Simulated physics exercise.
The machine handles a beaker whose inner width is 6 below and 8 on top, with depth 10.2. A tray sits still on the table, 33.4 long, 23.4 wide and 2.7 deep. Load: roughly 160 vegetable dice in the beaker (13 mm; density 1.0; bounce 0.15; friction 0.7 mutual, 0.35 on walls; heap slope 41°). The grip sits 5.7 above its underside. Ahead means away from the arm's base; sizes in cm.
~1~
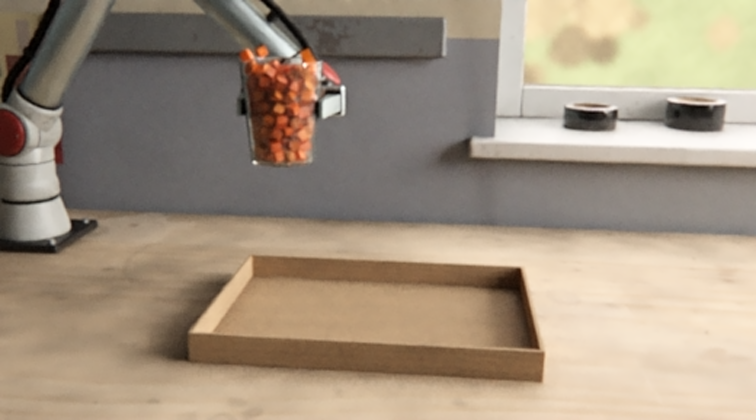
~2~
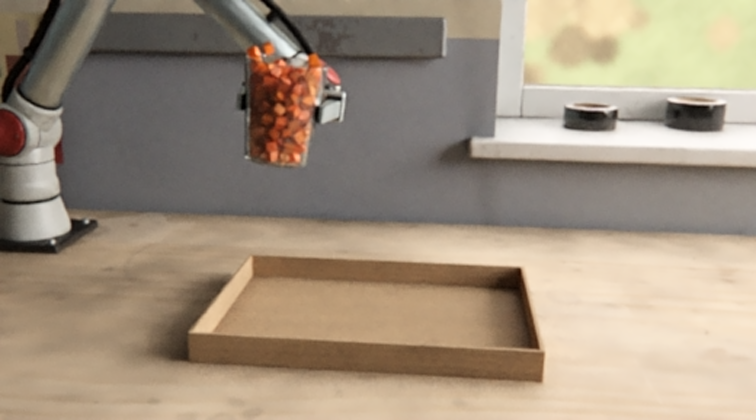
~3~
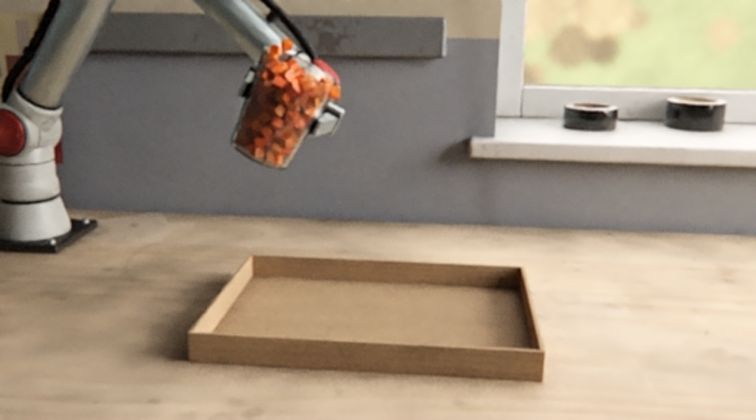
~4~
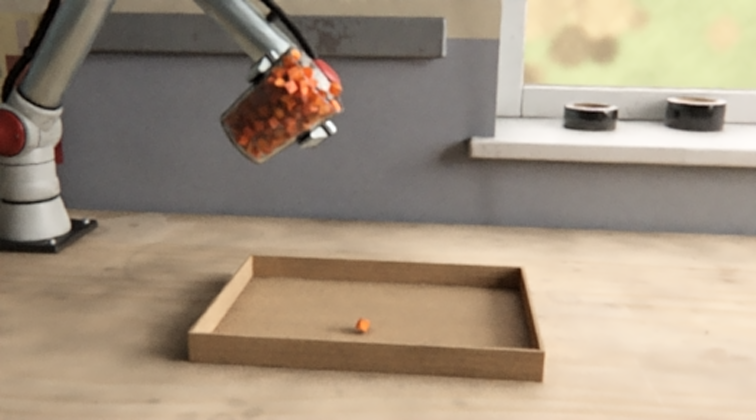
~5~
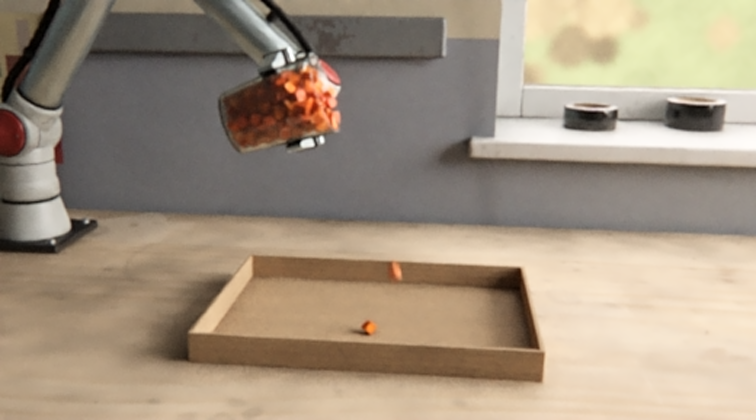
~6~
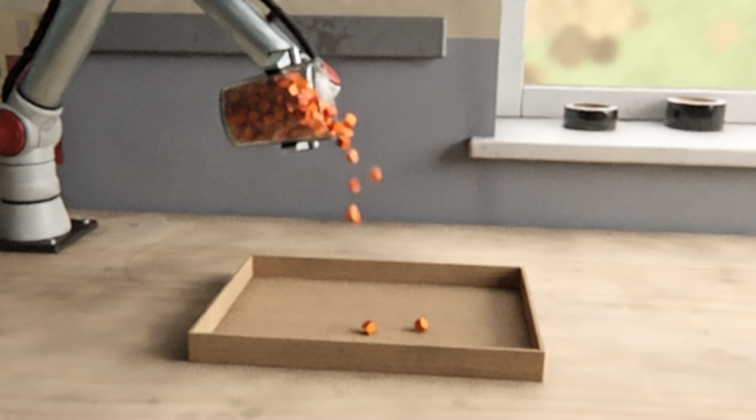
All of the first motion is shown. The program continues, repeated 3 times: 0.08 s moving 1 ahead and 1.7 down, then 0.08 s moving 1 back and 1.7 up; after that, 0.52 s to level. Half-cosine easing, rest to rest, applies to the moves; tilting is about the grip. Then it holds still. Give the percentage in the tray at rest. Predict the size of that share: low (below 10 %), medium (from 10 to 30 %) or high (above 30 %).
Predicted share: Medium.
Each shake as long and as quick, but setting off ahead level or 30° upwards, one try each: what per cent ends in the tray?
Estimates, in order: 50 % then 65 %.
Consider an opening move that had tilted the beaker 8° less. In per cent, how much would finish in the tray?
It would then be near 10 per cent.
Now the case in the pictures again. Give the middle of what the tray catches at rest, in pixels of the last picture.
I'd put it at roughly (397, 317).
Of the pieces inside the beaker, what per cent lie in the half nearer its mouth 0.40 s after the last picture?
About 50 percent.
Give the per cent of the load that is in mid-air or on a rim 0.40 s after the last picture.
Estimated fraction: Near 1 %.
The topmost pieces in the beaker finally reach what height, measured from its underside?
Around 10.5 cm up.
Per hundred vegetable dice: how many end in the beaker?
I'd put it close to 85 per cent.
Then, 0.40 s later, tilted 78° forward, highest piece 24 above the table; 141 in the beaker, 13 in the tray, 2 in flight or on a rim.
Then, 0.80 s later, tilted 25° forward, highest piece 27 above the table; 134 in the beaker, 22 in the tray.
Then, 1.20 s later, level, highest piece 28 above the table; 134 in the beaker, 22 in the tray.
Then, 2.25 s later, level, highest piece 28 above the table; 134 in the beaker, 22 in the tray.
At rest, 134 in the beaker, 22 in the tray. That is 14 % in the tray.
